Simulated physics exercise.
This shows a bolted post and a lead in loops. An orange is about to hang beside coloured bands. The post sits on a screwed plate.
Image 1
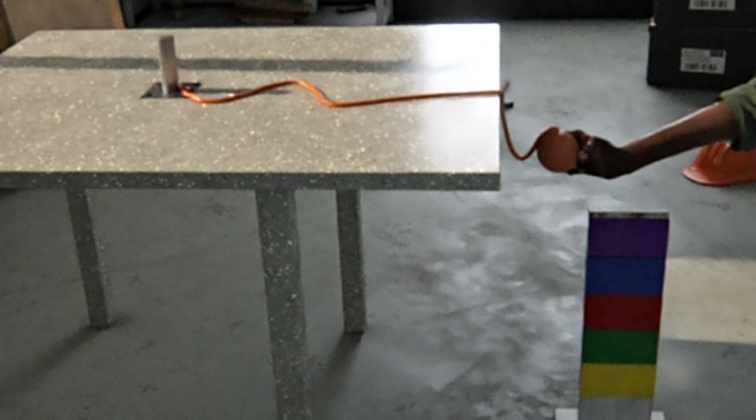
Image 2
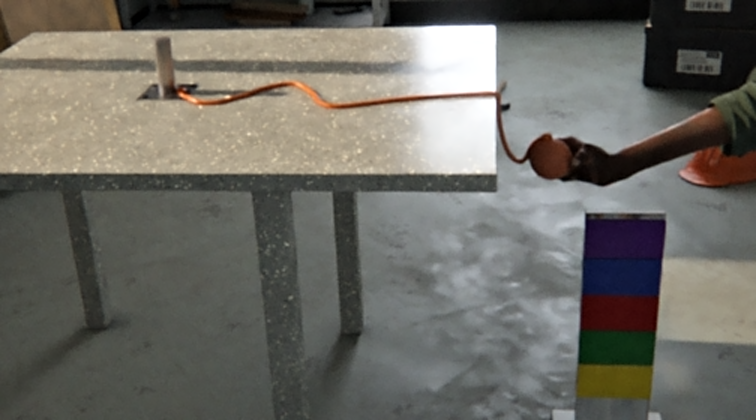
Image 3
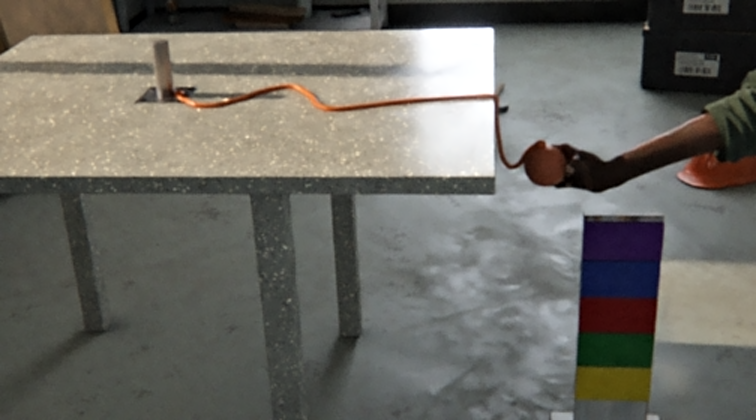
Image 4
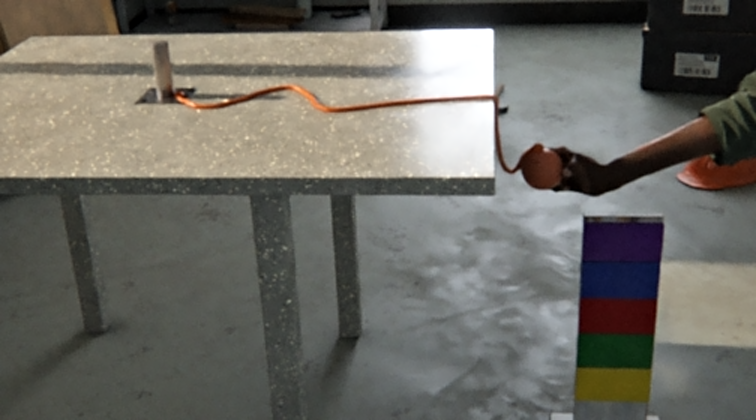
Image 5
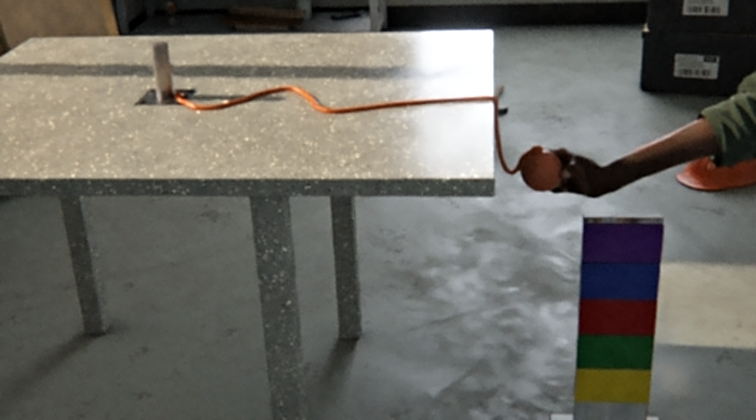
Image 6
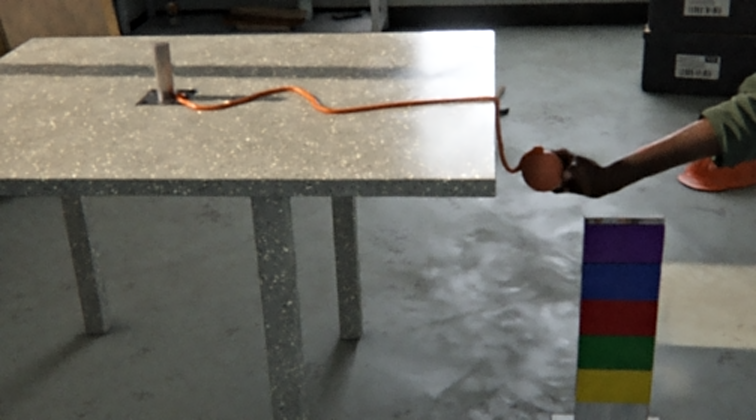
A hand held an orange ball on a cord past the right edge of a speckled table, the cord running back to a small post, and barely moved above a strip of coloured bands.
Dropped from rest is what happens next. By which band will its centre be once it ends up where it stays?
By the red band.
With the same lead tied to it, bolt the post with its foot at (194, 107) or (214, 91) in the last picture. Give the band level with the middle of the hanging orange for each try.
Try one - green; try two - green.
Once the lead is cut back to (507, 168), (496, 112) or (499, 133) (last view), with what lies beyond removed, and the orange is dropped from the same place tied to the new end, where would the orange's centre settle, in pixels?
In that order: (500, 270), (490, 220) and (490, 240).
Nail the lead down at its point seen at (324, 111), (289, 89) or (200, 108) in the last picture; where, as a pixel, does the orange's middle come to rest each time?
The places are (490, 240), (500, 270) and (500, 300).
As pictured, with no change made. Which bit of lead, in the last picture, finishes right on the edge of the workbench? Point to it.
It lies at about (408, 104).
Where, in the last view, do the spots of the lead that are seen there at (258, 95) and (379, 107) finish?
Well, the first one sits at (293, 98), and the second one sits at (470, 99).
A little later, orange near (473, 303); level with red.
Next, orange near (511, 310); level with red.
When it is over, orange near (496, 311); level with red. Its centre hangs level with the red band.
